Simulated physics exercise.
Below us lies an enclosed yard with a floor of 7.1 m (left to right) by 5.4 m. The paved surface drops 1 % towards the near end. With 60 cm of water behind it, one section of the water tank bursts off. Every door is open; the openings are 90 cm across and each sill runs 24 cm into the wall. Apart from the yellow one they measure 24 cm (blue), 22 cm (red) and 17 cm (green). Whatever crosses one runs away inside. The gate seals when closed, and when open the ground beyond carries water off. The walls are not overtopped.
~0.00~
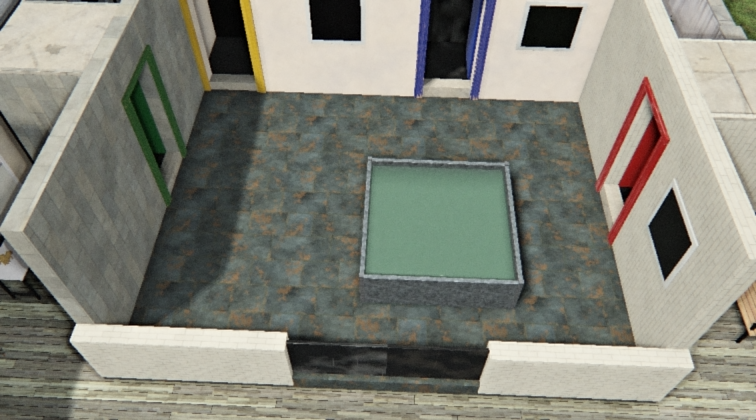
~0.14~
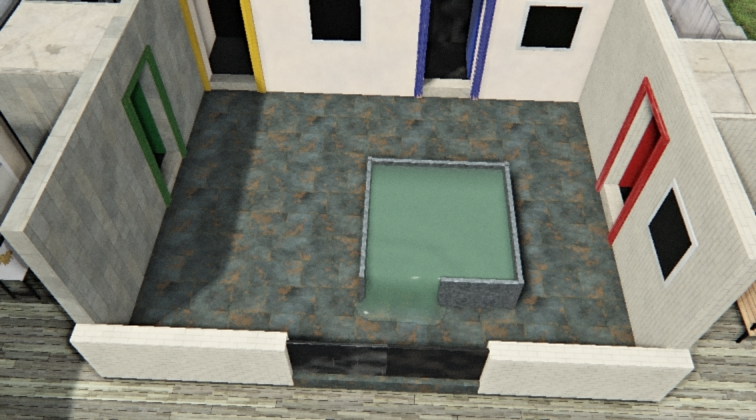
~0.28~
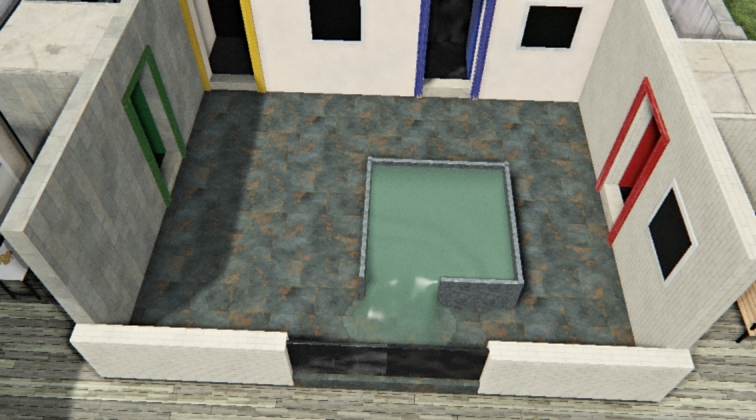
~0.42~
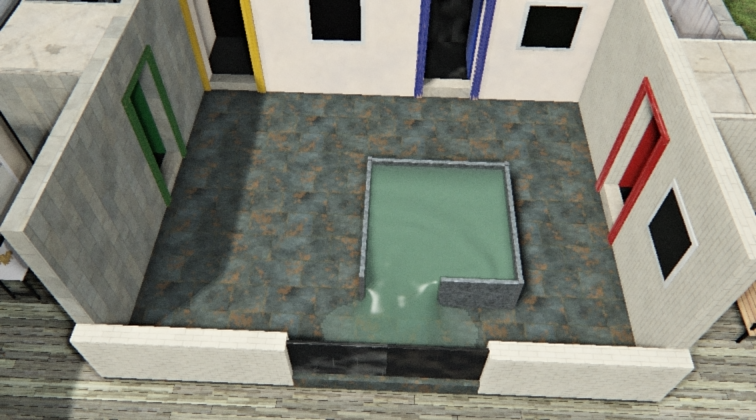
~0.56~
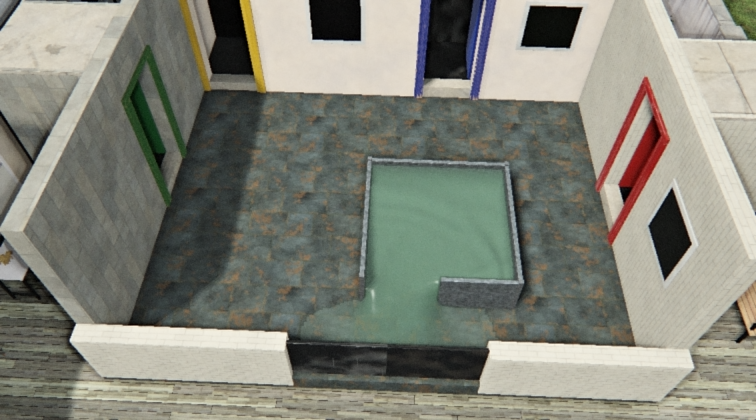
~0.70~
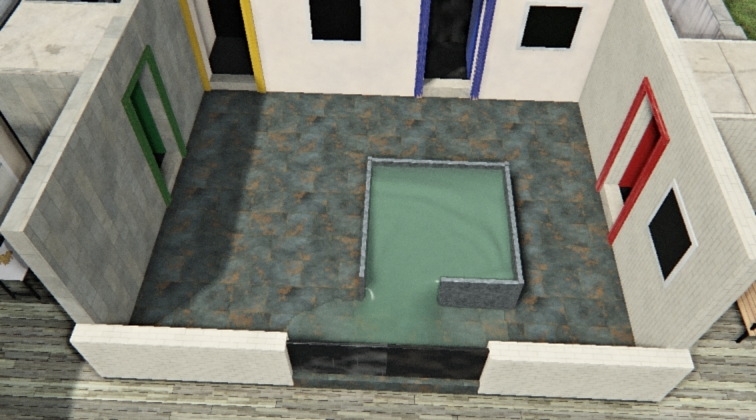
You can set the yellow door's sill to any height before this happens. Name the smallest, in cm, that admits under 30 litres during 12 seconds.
Close to 9.5 cm is just enough.
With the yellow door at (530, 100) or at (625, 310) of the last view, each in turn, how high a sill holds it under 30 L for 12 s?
About 6.5 and 17 cm.
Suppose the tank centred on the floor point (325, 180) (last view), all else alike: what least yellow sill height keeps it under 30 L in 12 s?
About 11.0 cm.
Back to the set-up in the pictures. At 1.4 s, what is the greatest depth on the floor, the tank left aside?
About 50 cm.
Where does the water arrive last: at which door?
The blue one.
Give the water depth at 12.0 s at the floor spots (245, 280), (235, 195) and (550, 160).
In that order: 5, 7 and 9 cm.
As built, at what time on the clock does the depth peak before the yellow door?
Around 5.0 s.
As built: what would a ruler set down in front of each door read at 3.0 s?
In cm: Yellow 0, blue 0, red 5, green 7.
After 1.4 s water covers 15 % of the floor, deepest (50 cm) near (384, 365); it has not reached the yellow door.
After 3.0 s water covers 40 % of the floor, deepest (30 cm) near (384, 365); it has not reached the yellow door.
After 12.0 s water covers 95 % of the floor, deepest (12 cm) near (574, 142); 5 cm at the yellow door, 0 litres in over its 18 cm sill.
At the yellow door as built, the water arrived by 3.8 s and peaked near 15 cm at 4.8 s.
With a sill of 8.5 cm, 45 litres would have come in within the 12 s; with 12 cm, 9 litres. So under 30 litres takes about 9.5 cm.
